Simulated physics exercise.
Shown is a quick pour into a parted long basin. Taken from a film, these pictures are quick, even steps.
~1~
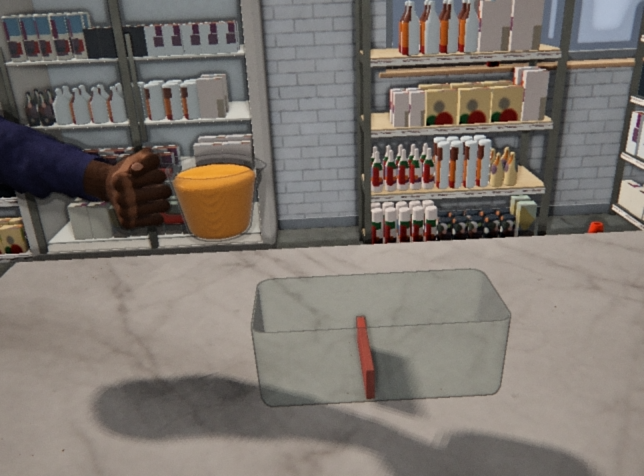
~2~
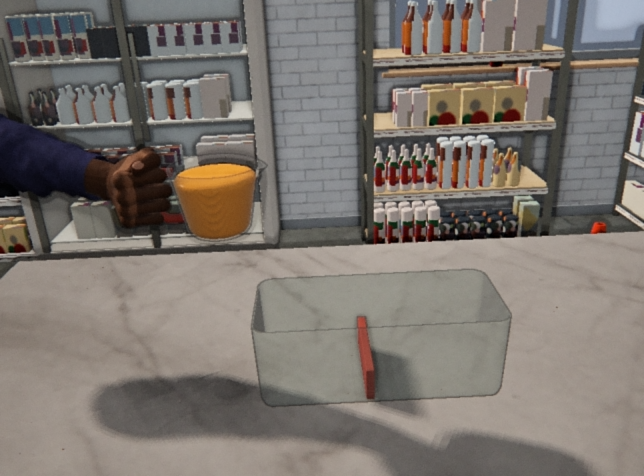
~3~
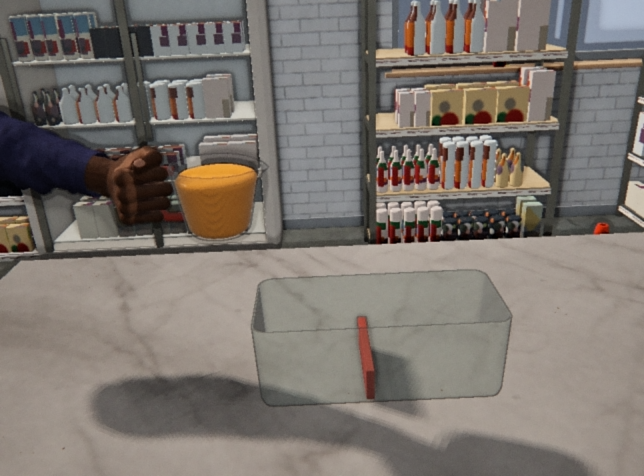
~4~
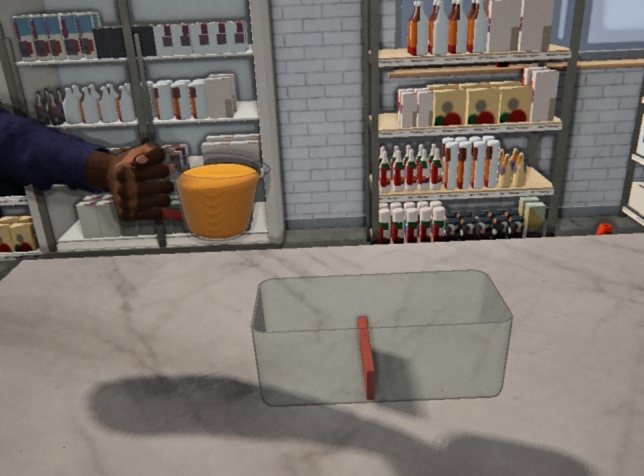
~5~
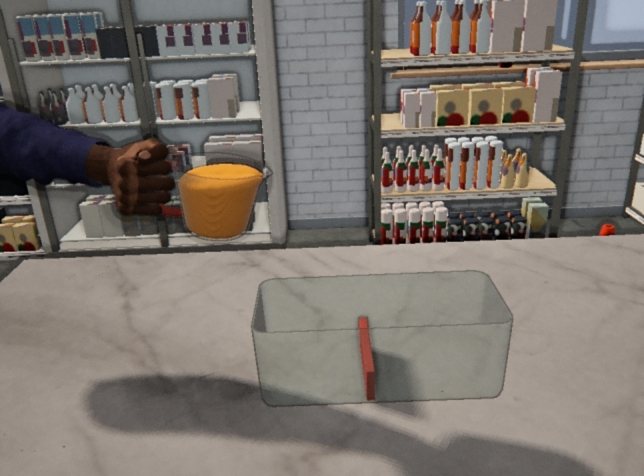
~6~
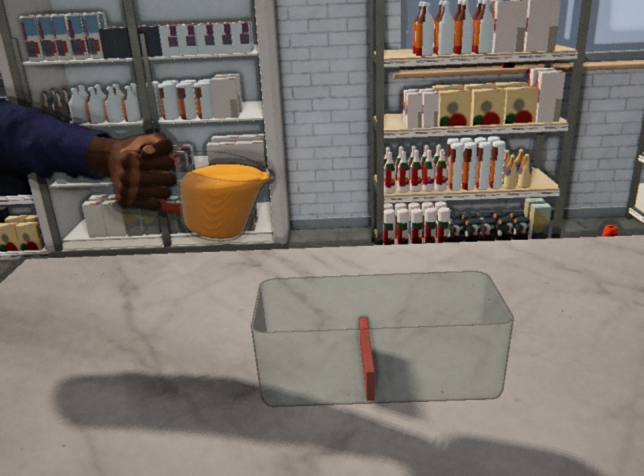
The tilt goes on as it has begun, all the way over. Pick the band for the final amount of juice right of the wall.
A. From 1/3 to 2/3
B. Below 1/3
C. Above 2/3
(B) Below 1/3.
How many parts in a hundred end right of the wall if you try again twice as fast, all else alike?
It comes to 10 per cent or so.
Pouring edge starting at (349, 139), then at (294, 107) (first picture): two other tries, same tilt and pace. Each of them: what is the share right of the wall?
Estimate: 90 per cent, then 50 per cent.
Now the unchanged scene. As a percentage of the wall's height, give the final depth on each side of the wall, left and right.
On the left roughly 50, on the right roughly 0.
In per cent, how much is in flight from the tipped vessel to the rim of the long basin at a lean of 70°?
Some 25 per cent.
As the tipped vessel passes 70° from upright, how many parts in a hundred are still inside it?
Close to 55 parts in a hundred remain.
A moment on, the tilt is 70° and 54 per cent is still to pour, 20 is left of the wall and 0 right of it.
Next, the tilt is 108° and 3 per cent is still to pour, 86 is left of the wall and 3 right of it.
Then the tilt is 120° and 0 per cent is still to pour, 92 is left of the wall and 5 right of it.
Later the tilt is 120° and 0 per cent is still to pour, 92 is left of the wall and 5 right of it.
In the end 92 per cent lies left of the wall, 5 right of it and 3 outside.
